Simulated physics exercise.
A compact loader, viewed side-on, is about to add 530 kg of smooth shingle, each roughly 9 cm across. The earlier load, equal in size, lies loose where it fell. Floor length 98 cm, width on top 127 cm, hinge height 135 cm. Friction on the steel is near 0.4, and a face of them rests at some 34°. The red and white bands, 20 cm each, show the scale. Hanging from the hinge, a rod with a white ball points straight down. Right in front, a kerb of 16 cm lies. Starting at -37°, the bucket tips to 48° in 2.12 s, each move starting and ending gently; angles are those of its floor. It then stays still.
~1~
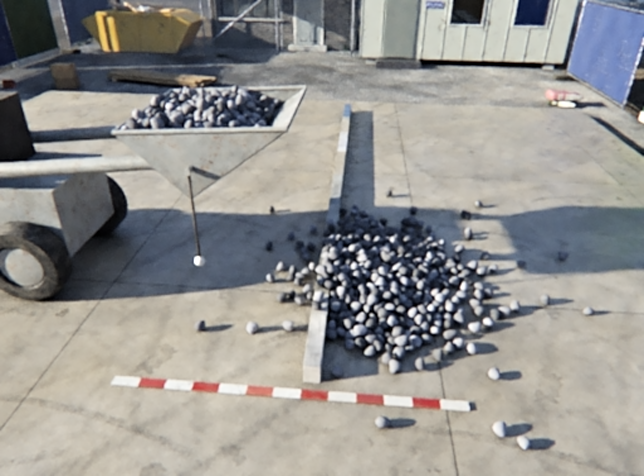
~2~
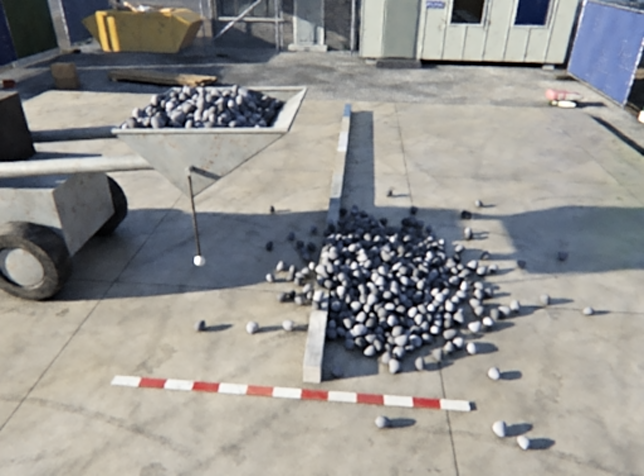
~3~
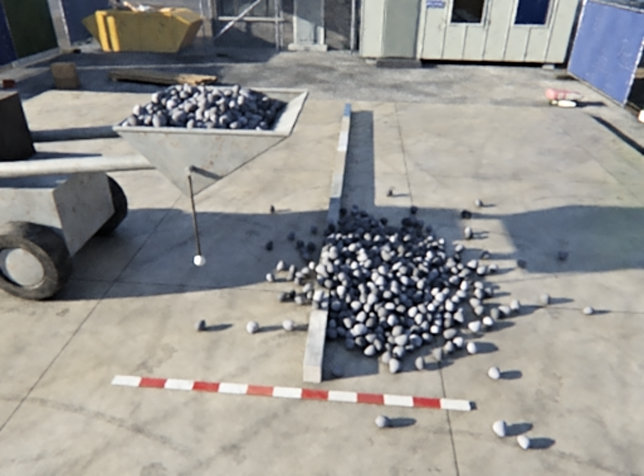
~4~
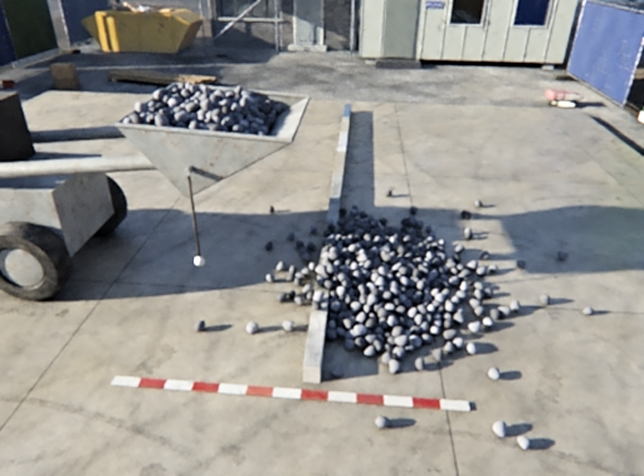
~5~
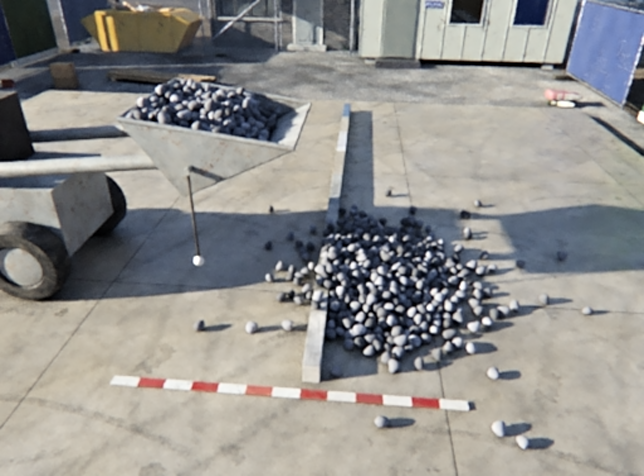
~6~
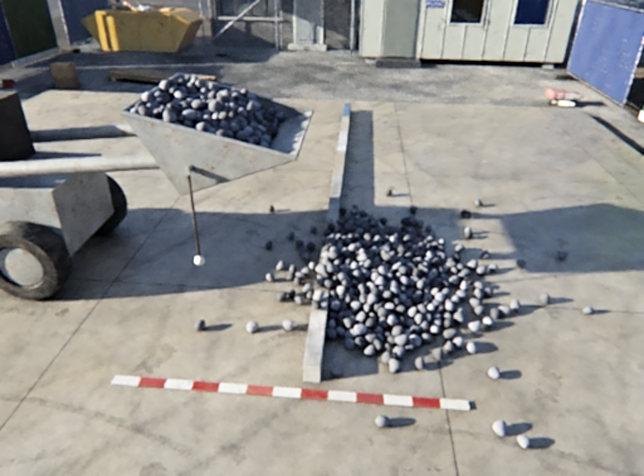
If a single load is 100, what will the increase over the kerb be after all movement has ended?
The increase will be around 20 per cent.
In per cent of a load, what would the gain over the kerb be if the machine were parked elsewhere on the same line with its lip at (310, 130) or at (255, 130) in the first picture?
First some 45, then 5 per cent.
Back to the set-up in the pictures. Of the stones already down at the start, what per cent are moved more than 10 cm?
Close to 5 per cent.
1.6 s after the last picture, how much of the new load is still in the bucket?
Held: Around 0 % of the load.
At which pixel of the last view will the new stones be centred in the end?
Their centre ends up near (303, 263).
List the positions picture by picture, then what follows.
In the first frame, the bucket is at -37°, its lip at (287, 129); the top of the load is at (218, 100). The earlier load is highest near (350, 255), 23 cm above ground level, 7 % on this side of the kerb, 93 % over the kerb.
The second frame shows lip at (288, 131), floor tilted -36°, highest stones at (217, 99).
The third frame shows lip at (290, 134), floor tilted -34°, highest stones at (200, 98).
In the fourth frame, the bucket is at -30°, its lip at (292, 141); the top of the load is at (196, 95).
The fifth frame shows lip at (294, 149), floor tilted -26°, highest stones at (183, 90).
In the sixth frame, the bucket is at -20°, its lip at (296, 159); the top of the load is at (182, 85).
Then, 1.0 s after the last picture the floor is at 35°; in per cent of one load, 84 in the bucket, 23 on this side of the kerb, 93 over the kerb; the foremost stones are at (521, 266).
Then, 1.6 s after the last picture the floor is at 48°; in per cent of one load, 2 in the bucket, 89 on this side of the kerb, 108 over the kerb; the foremost stones are at (521, 266).
Then, 2.0 s after the last picture the floor is at 48°; in per cent of one load, 0 in the bucket, 87 on this side of the kerb, 112 over the kerb; the foremost stones are at (521, 266).
Then, 4.8 s after the last picture the floor is at 48°; in per cent of one load, 0 in the bucket, 87 on this side of the kerb, 113 over the kerb; the foremost stones are at (526, 265). Net gain over the kerb, 20.
